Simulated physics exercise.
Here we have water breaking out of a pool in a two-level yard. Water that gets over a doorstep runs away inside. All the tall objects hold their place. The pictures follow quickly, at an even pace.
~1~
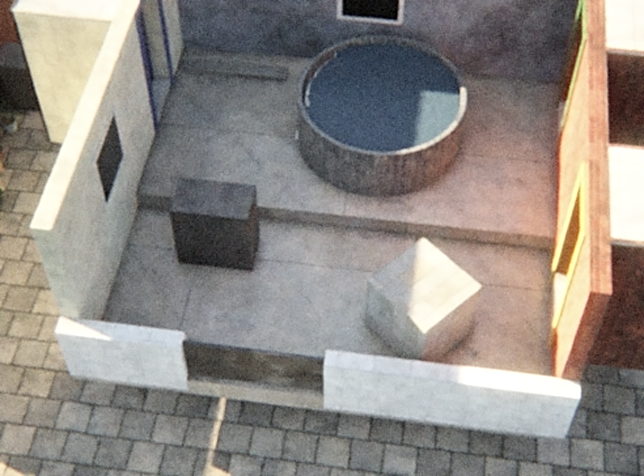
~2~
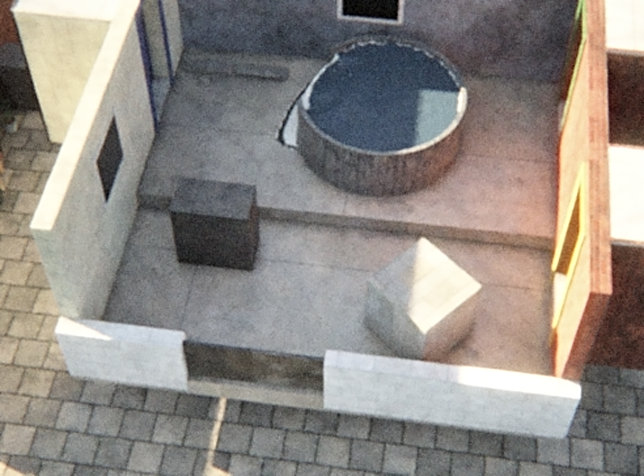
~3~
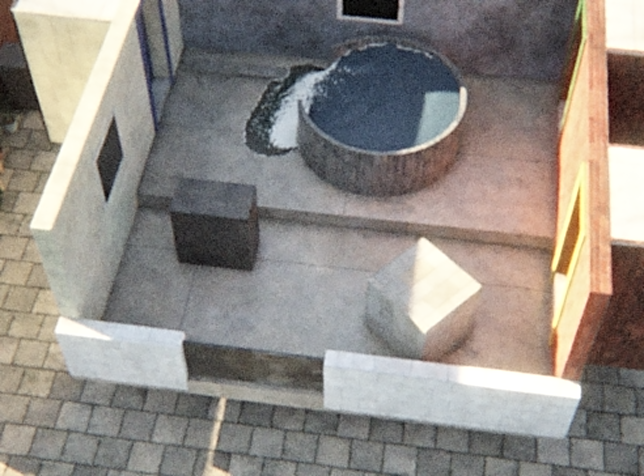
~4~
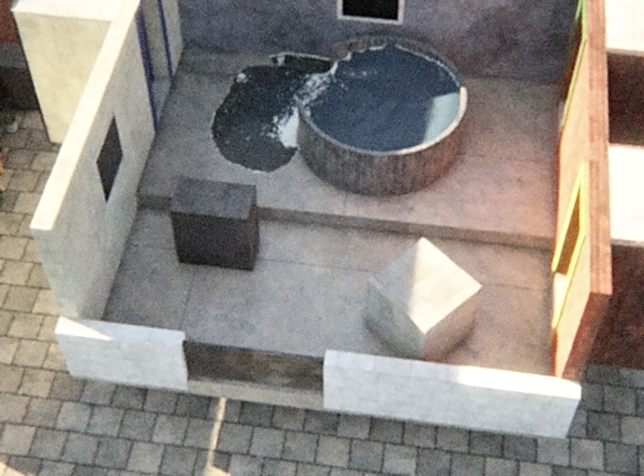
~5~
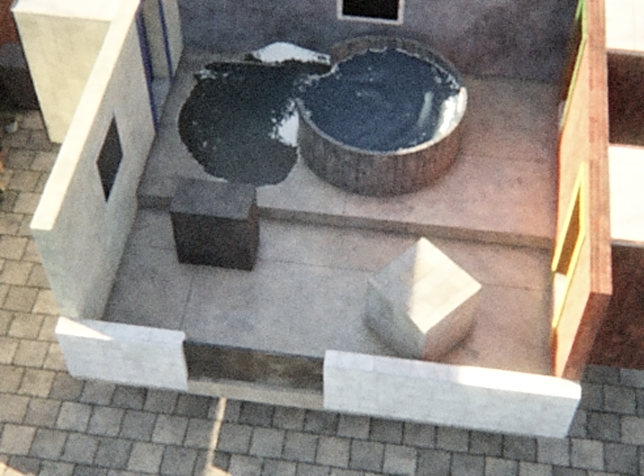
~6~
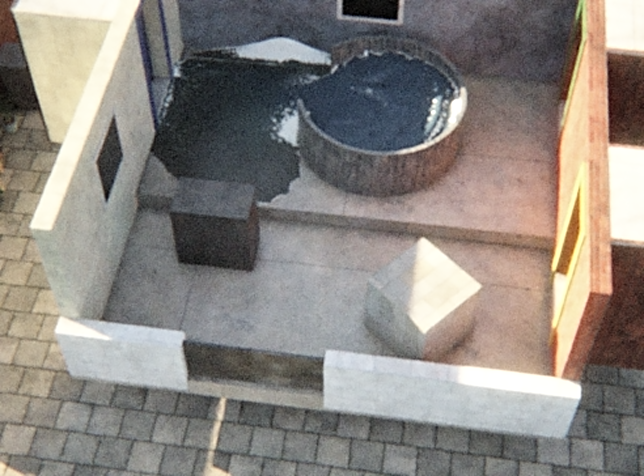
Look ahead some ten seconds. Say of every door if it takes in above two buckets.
In the end: The blue door lets in a lot; the green door admits no more than that; the yellow door admits no more than that.
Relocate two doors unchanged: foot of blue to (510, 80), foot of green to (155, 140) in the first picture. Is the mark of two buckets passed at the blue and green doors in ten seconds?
One by one: Blue takes less, green goes over.
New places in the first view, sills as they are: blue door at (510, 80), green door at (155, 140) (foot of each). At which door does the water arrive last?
I say the yellow-painted one.
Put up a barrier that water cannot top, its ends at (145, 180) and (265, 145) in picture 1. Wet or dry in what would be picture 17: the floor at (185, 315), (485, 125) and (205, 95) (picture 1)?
One after the other: Not flooded, clear, wet.
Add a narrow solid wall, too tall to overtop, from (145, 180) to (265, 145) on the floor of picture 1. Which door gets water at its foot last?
That is the door marked yellow.
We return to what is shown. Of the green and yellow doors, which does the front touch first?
First comes the door marked green.
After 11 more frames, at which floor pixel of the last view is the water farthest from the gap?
Roughly at (92, 352).
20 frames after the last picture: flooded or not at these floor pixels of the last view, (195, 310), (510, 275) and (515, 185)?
In turn: Wet, free of water, free of water.
A moment on, water covers 25 % of the floor; the blue door over two buckets in, the green door not reached, the yellow door not reached.
Next, water covers 35 % of the floor; the blue door far over two buckets in, the green door not reached, the yellow door not reached.
Then, water covers 50 % of the floor; the blue door far over two buckets in, the green door not reached, the yellow door not reached.
Later, water covers 85 % of the floor; the blue door far over two buckets in, the green door wet at the sill, nothing in, the yellow door wet at the sill, nothing in.
In the end, water covers 90 % of the floor; the blue door far over two buckets in, the green door wet at the sill, nothing in, the yellow door wet at the sill, nothing in.
